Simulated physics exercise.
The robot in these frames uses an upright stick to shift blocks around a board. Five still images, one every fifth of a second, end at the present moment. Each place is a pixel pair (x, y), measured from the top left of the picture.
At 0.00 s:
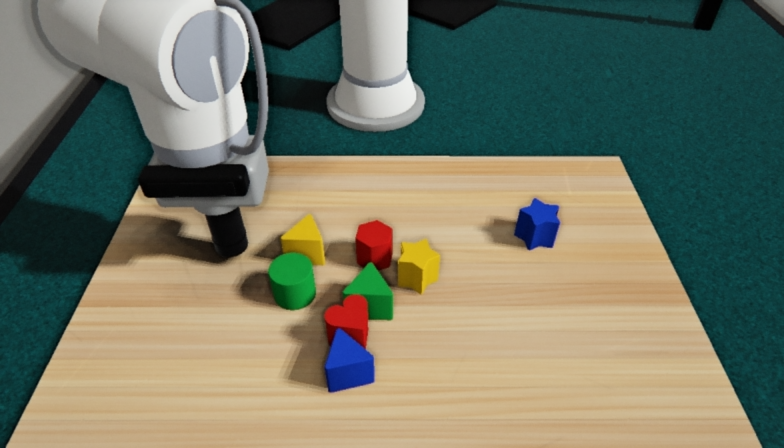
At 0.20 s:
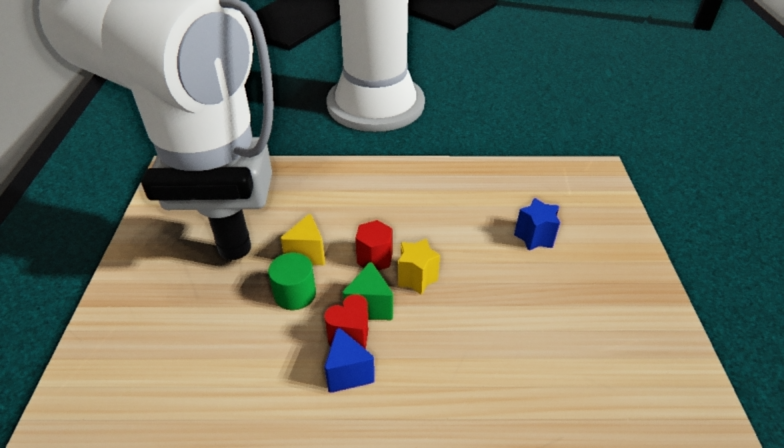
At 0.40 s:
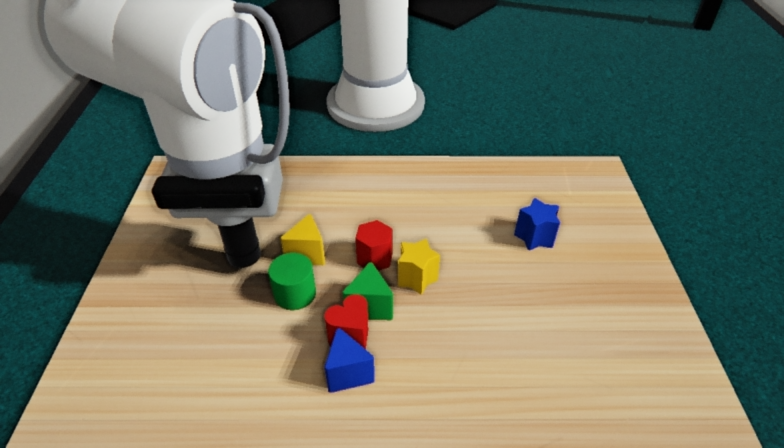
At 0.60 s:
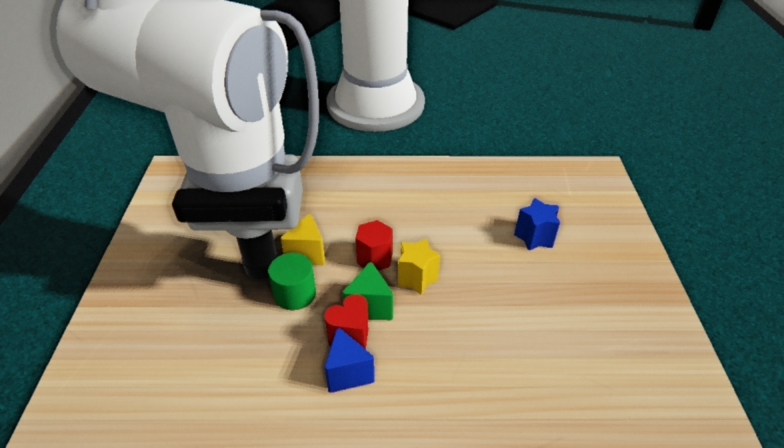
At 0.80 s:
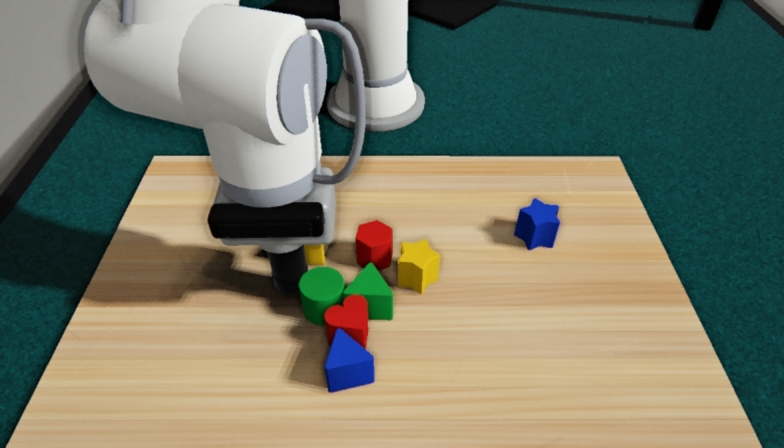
Robot arm with a black stick moving slowly right and nudging a green cylinder toward a green triangle among colourful blocks.
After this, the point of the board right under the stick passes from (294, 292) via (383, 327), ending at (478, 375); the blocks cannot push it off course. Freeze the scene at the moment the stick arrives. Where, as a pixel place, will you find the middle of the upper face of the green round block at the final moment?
The middle of its upper face will lie at (450, 378).
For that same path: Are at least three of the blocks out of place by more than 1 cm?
Answer: Yes.
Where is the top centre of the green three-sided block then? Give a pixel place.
Pixel (419, 285).
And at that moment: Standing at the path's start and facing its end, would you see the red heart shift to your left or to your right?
Toward the right.
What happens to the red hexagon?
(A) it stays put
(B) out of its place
Choice A: It stays put.
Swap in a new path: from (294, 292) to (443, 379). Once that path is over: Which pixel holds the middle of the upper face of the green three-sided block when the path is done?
At roughly (399, 286).
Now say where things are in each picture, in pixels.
The first picture shows lower end of the stick (233, 247), tops of blocks, green round block (290, 268), blue three-sided block (346, 351), red heart (349, 313), green three-sided block (369, 282), red hexagon (374, 233).
The second picture shows stick (236, 249), blocks as before.
The third picture shows stick (245, 257), blocks as before.
The fourth picture shows stick (262, 269), blocks as before.
The fifth picture shows stick (292, 282), green round block (321, 283), blue three-sided block (346, 351), red heart (349, 313), green three-sided block (369, 282), red hexagon (374, 233).
What follows on the original path. One third of the way, stick (352, 305); green round block (380, 313); blue three-sided block (345, 356); red heart (382, 346), turned 35° clockwise; green three-sided block (400, 286), turned 80° anticlockwise.
Two thirds of the way, stick (416, 330); green round block (429, 351); blue three-sided block (345, 357); red heart (394, 371), turned 90° clockwise; green three-sided block (419, 285), turned 95° anticlockwise.
At the end, stick (480, 366); green round block (450, 378); blue three-sided block (345, 357); red heart (394, 372), turned 95° clockwise; green three-sided block (419, 285), turned 95° anticlockwise; red hexagon not moved.
